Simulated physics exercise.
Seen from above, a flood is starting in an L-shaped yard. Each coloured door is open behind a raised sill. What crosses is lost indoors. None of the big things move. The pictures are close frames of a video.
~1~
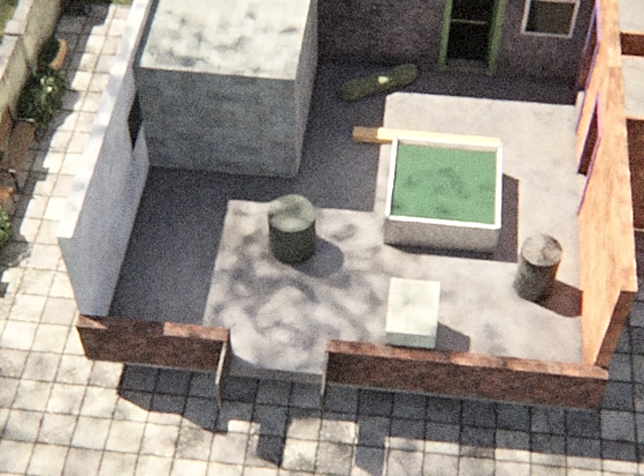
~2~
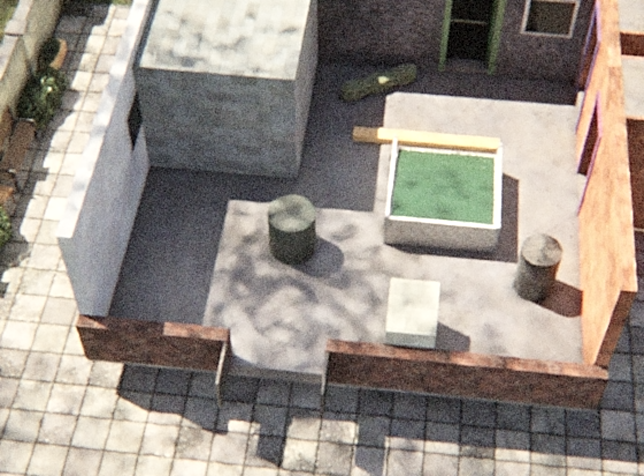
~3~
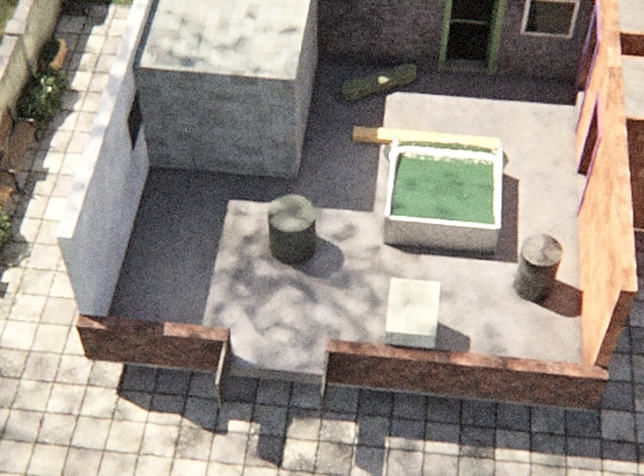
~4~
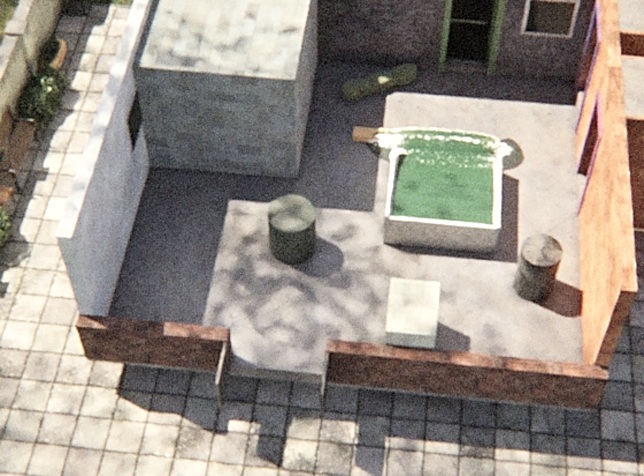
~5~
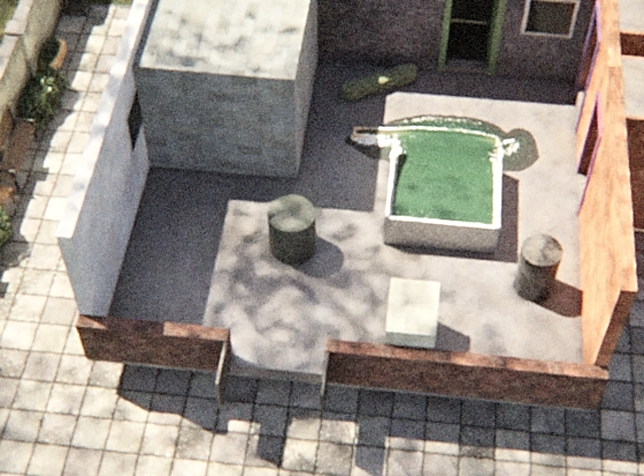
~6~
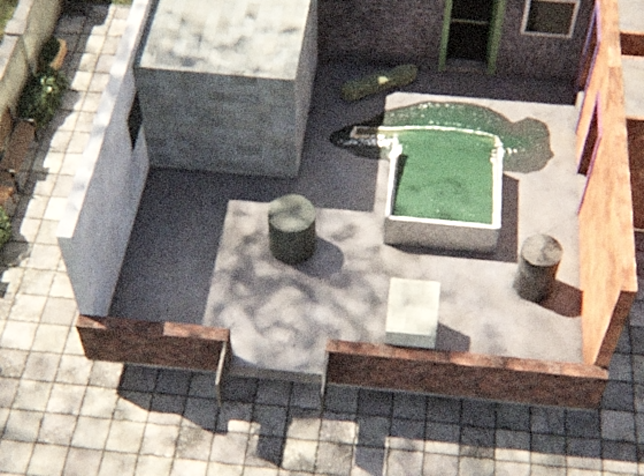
At first, green water lies still in a white-rimmed tank in a walled yard, with a yellowish plank behind it. Then water pours over the tank's far side in a pale, foaming band, covers the plank, and spreads across the paving to the left and farther to the right.
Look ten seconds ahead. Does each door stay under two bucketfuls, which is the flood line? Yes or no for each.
Blue door - yes, stays under; green door - no, it floods; purple door - no, it floods.
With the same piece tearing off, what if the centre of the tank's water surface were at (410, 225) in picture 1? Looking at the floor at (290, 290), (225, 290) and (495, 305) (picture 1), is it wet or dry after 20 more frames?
So, in the order given, I'd say unaffected, unaffected, unaffected.
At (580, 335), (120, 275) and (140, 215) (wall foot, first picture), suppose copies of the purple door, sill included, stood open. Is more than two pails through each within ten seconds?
Well, the first one doesn't reach it, the next doesn't reach it, and the last doesn't reach it.
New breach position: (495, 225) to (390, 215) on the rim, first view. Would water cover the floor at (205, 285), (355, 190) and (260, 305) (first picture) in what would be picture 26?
In that order: Flooded, clear, covered.
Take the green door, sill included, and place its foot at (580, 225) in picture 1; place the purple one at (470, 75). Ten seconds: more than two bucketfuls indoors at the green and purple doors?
Checking each in order, the green door never reaches the limit, and the purple door spills past the mark.
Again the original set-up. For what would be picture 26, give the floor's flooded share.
Roughly 40 %.
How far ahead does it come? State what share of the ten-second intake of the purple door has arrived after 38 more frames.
Around 85 %.
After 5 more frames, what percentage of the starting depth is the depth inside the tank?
About 50 %.
A moment on, water covers 25 % of the floor; the blue door wet at the sill, nothing in, the green door under two buckets in, the purple door not reached.
Next, water covers 35 % of the floor; the blue door wet at the sill, nothing in, the green door over two buckets in, the purple door wet at the sill, nothing in.
Then, water covers 40 % of the floor; the blue door wet at the sill, nothing in, the green door far over two buckets in, the purple door under two buckets in.
Later, water covers 60 % of the floor; the blue door wet at the sill, nothing in, the green door far over two buckets in, the purple door over two buckets in.
In the end, water covers 80 % of the floor; the blue door wet at the sill, nothing in, the green door far over two buckets in, the purple door over two buckets in.
